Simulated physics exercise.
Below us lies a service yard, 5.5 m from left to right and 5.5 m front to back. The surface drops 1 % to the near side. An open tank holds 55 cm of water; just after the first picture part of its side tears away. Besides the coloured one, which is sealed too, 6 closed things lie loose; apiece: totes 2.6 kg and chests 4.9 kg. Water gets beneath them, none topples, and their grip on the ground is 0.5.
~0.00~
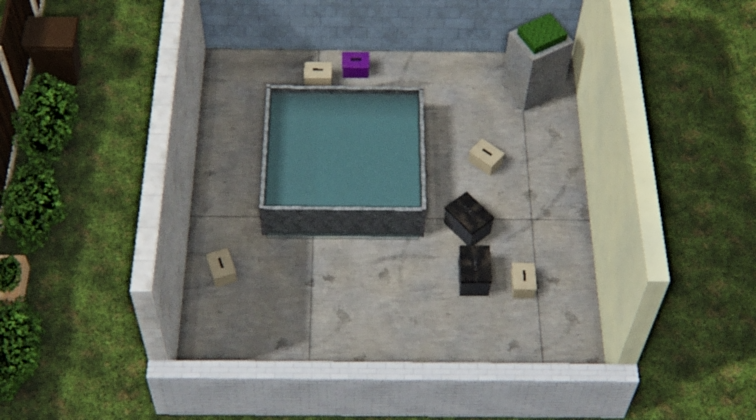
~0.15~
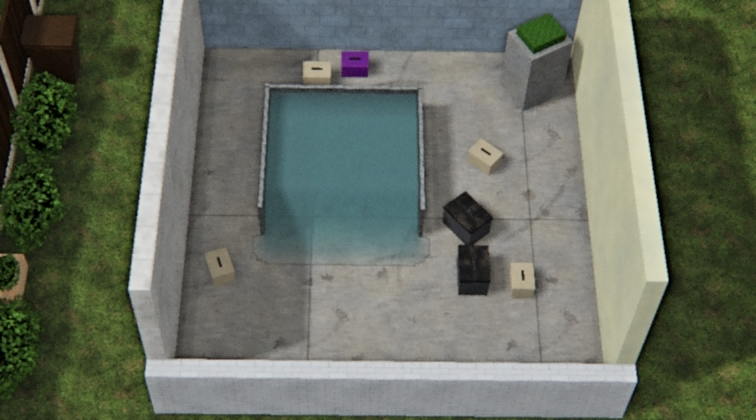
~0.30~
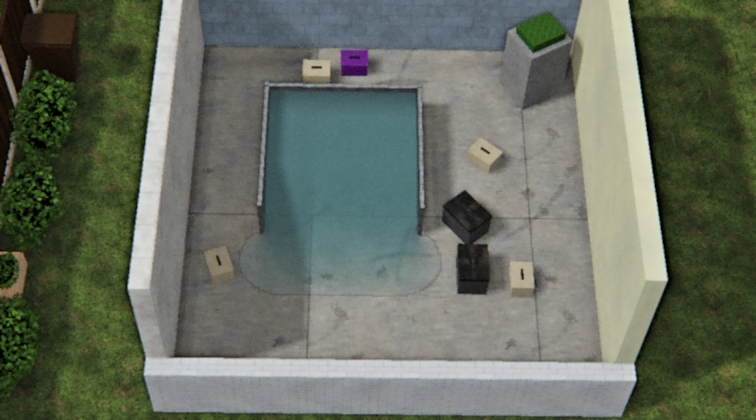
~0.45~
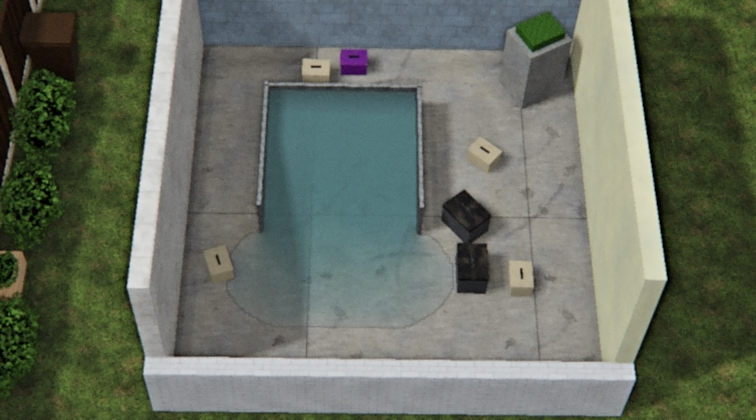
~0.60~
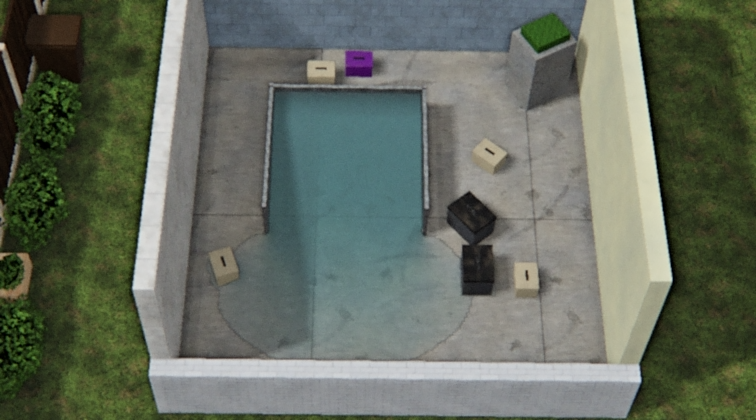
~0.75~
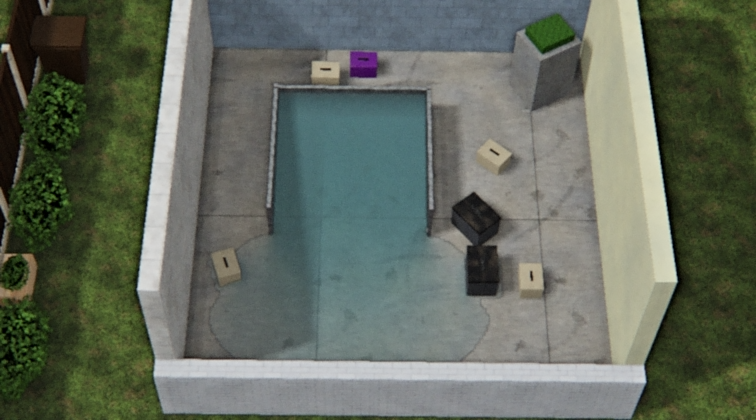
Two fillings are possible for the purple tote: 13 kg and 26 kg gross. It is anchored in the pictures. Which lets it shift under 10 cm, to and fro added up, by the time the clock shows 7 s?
Verdict: Only the higher weight holds it.
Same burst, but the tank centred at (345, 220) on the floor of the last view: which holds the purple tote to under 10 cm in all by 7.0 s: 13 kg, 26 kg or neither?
In that case only the larger load is enough.
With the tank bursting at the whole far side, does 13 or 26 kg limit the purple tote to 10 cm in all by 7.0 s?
Then neither load is enough.
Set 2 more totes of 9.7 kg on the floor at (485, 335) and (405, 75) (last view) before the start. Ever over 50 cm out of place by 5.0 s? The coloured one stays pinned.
In that order: More, under.
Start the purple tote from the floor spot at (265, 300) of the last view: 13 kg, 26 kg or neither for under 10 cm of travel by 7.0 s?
Neither is enough.
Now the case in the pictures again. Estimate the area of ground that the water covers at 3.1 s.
Some 17 m2.
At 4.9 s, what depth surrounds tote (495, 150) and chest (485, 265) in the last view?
About 2 and 7 cm.
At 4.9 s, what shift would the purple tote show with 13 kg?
About 0 cm.
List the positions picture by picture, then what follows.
The purple tote at (356, 60), on the bottom; water covers 4.2 m2; 0 of 7 have shifted, in the first picture.
The purple tote at (355, 59), on the bottom; water covers 5.2 m2; 0 of 7 have shifted, in the second picture.
The purple tote at (354, 58) rests on the ground; 6.5 m2 under water; 0 of 7 have shifted, in the third picture.
The purple tote at (354, 57), on the bottom; water covers 8.0 m2; 0 of 7 have shifted, in the fourth picture.
The purple tote at (359, 59) rests on the ground; water covers 9.6 m2; 0 of 7 have shifted, in the fifth picture.
The purple tote at (363, 59), on the bottom; water covers 11.1 m2; 0 of 7 have shifted, in the sixth picture.
After 1.4 s the purple tote would be 0 cm from its start with 13 kg and 0 cm from its start with 26 kg; 0 cm of water round it then.
After 3.1 s the purple tote would be 0 cm from its start with 13 kg and 0 cm from its start with 26 kg; 0 cm of water round it then.
After 4.9 s the purple tote would be 0 cm from its start with 13 kg and 0 cm from its start with 26 kg; 1 cm of water round it then.
After 7.0 s the purple tote would be 29 cm from its start with 13 kg and 0 cm from its start with 26 kg; 11 cm of water round it then.
